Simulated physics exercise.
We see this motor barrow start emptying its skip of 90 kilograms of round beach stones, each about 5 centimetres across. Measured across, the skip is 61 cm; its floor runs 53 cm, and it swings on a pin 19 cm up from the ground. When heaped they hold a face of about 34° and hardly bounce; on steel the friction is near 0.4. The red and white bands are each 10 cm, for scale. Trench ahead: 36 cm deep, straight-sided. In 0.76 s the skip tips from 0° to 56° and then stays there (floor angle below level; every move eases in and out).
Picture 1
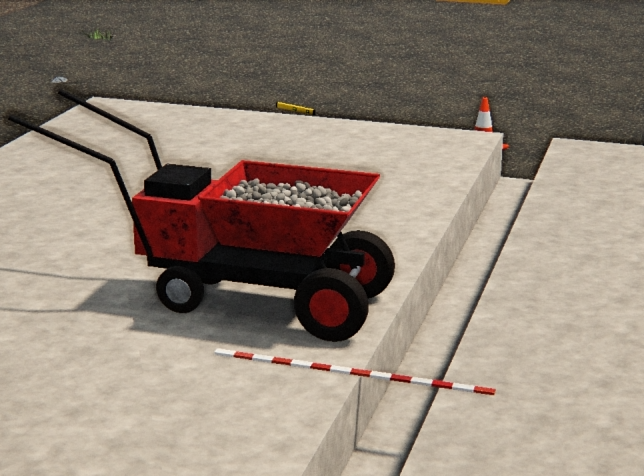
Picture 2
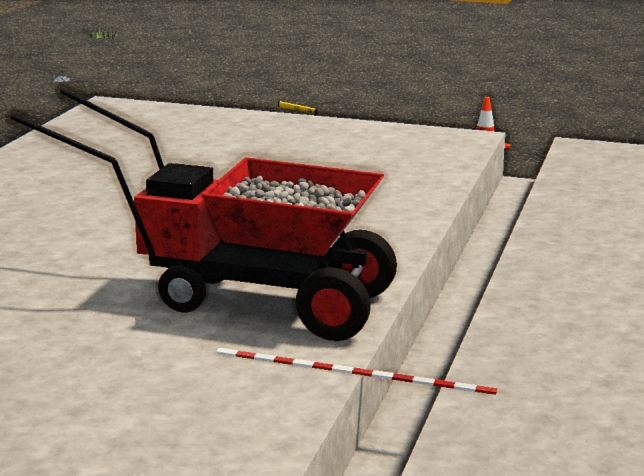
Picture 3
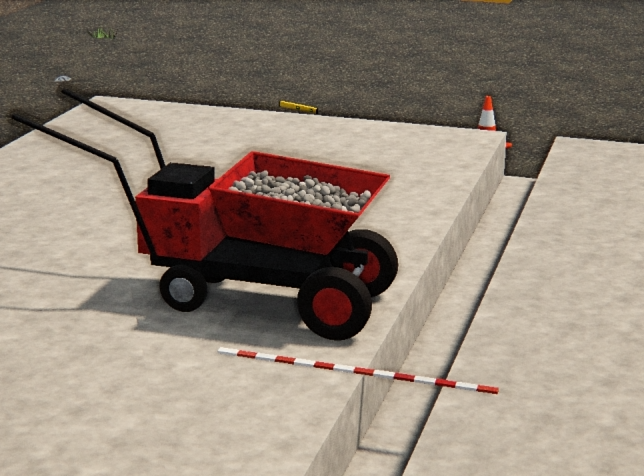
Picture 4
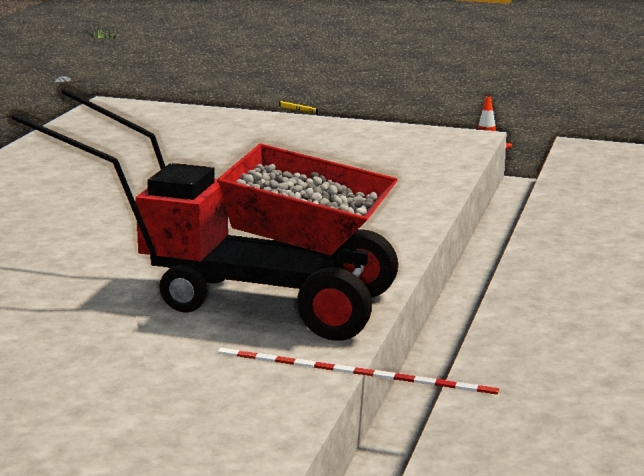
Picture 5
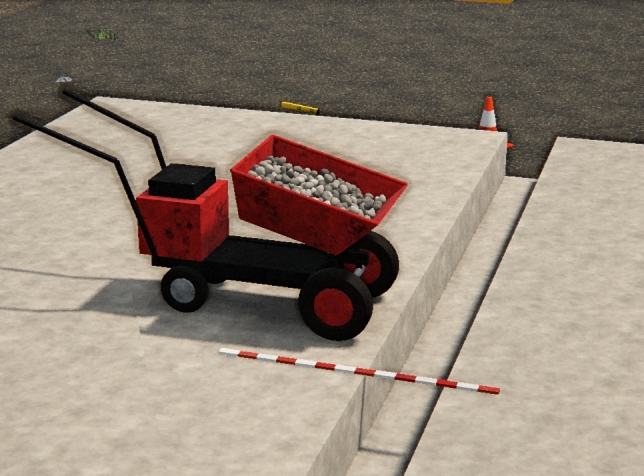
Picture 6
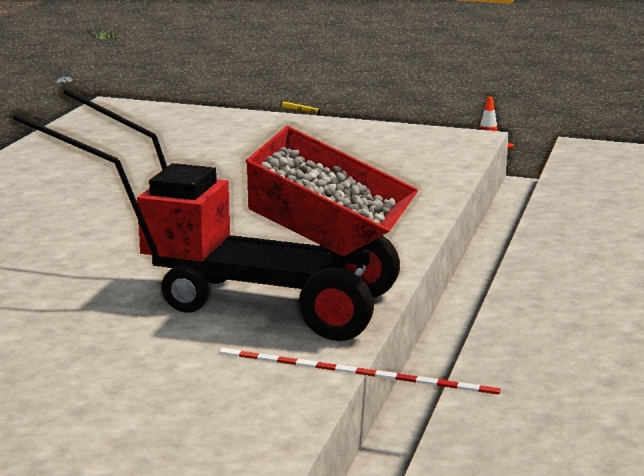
On a pale concrete slab beside a straight-sided trench, a red dumper with black handles stands facing right, its skip full of grey stones and sitting level. The skip begins to tilt forward slowly, then its rear lifts steadily away from the body, front lip lowering, while the stones stay inside.
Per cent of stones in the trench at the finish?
About 19 %.
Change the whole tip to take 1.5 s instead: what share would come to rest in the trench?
It would be near 30 percent.
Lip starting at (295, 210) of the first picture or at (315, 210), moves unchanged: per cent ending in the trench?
The first start gives about 55 per cent, the second about 40.
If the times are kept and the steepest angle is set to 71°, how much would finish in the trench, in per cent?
It would be near 25 per cent.
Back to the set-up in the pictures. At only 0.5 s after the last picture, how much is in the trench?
Some 10 per cent of the load by that point.
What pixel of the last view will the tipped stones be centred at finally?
Around (496, 334).
Then, 0.2 s after the last picture the floor is at 47°, 100 % in the skip; the foremost stones are at (413, 243).
Then, 0.5 s after the last picture the floor is at 56°, 90 % in the skip, 8 % in the trench, 2 % past the trench; the foremost stones are at (471, 292).
Then, 0.9 s after the last picture the floor is at 56°, 55 % in the skip, 8 % in the trench, 36 % past the trench; the foremost stones are at (574, 339).
Then, 2.8 s after the last picture the floor is at 56°, 42 % in the skip, 19 % in the trench, 40 % past the trench; the foremost stones are past the picture's edge.
